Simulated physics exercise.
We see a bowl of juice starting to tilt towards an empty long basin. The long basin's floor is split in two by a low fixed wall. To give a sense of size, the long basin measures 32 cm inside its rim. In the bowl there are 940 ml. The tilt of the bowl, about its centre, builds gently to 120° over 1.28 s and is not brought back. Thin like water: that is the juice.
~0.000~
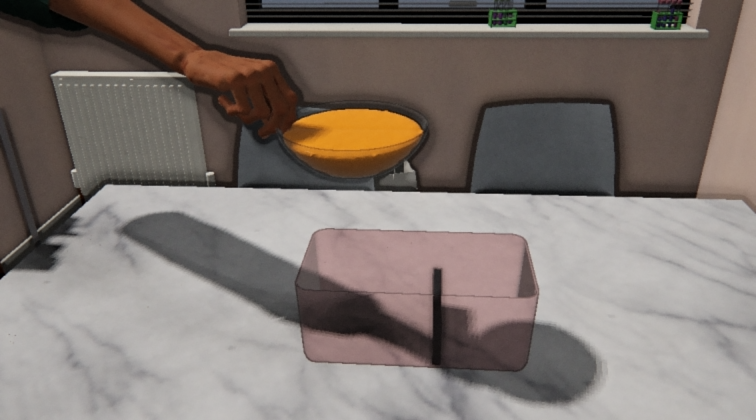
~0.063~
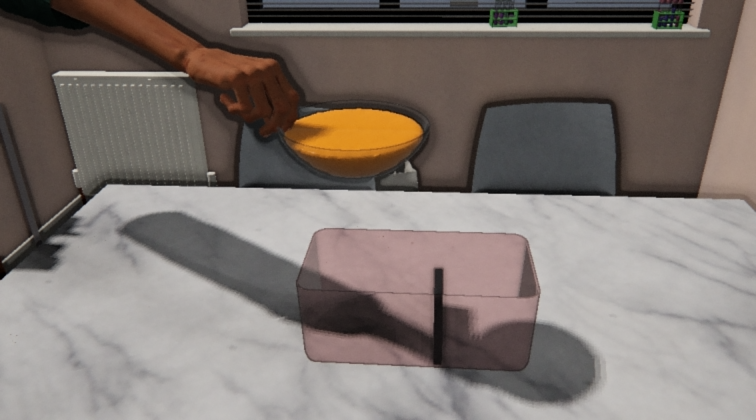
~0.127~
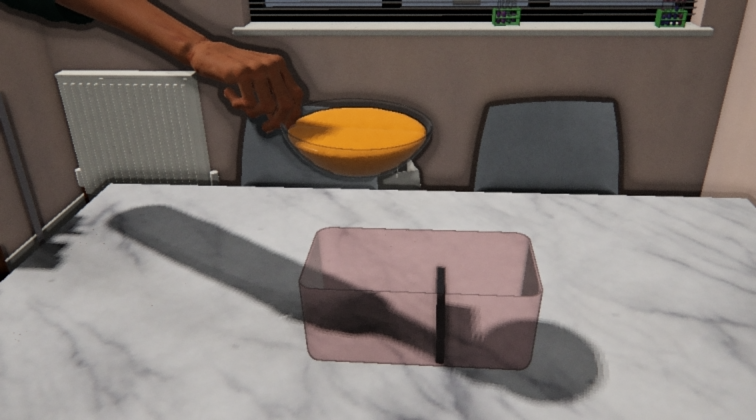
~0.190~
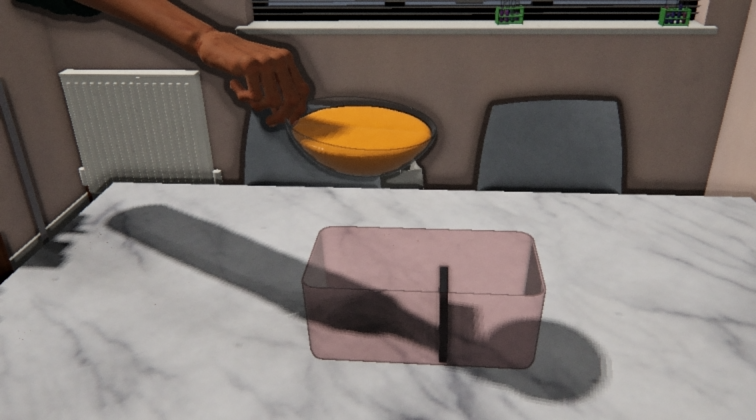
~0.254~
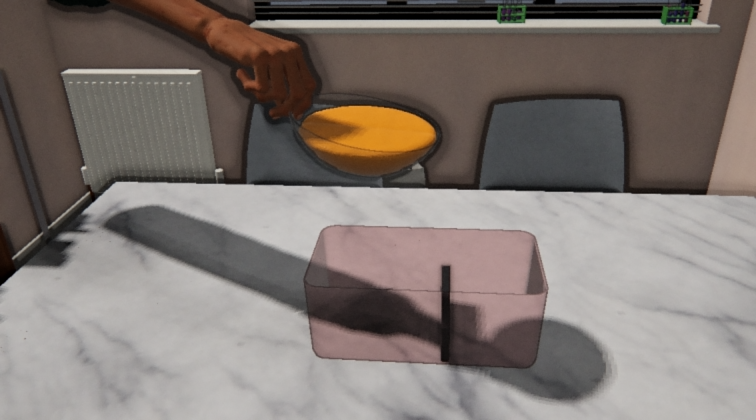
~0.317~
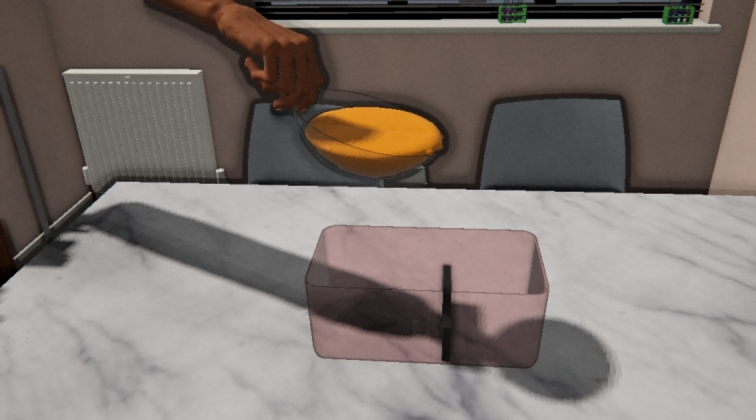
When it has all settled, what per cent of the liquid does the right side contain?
The right side contains about 84 per cent.
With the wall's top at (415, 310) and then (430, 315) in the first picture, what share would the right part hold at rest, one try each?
Around 80 and 65 percent, in that order.
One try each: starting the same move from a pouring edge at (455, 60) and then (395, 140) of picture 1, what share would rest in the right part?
The first try gives around 75 percent, the second around 55 percent.
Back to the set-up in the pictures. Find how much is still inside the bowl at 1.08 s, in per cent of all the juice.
0 in a hundred, give or take.
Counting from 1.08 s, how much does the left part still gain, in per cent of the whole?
Difference: Approx. 1 %.
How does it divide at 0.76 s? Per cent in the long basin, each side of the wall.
About 1 left, about 60 right.
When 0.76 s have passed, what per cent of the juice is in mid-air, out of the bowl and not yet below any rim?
32 %.
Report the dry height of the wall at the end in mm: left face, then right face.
Some 56 mm on the left and 20 mm on the right.
By 0.76 s the tilt is 77° and 8 per cent is still to pour, 1 is left of the wall and 60 right of it.
By 1.08 s the tilt is 113° and 0 per cent is still to pour, 14 is left of the wall and 84 right of it.
By 1.41 s the tilt is 120° and 0 per cent is still to pour, 15 is left of the wall and 84 right of it.
By 1.78 s the tilt is 120° and 0 per cent is still to pour, 15 is left of the wall and 84 right of it.
At rest 15 per cent lies left of the wall, 84 right of it and 2 outside.
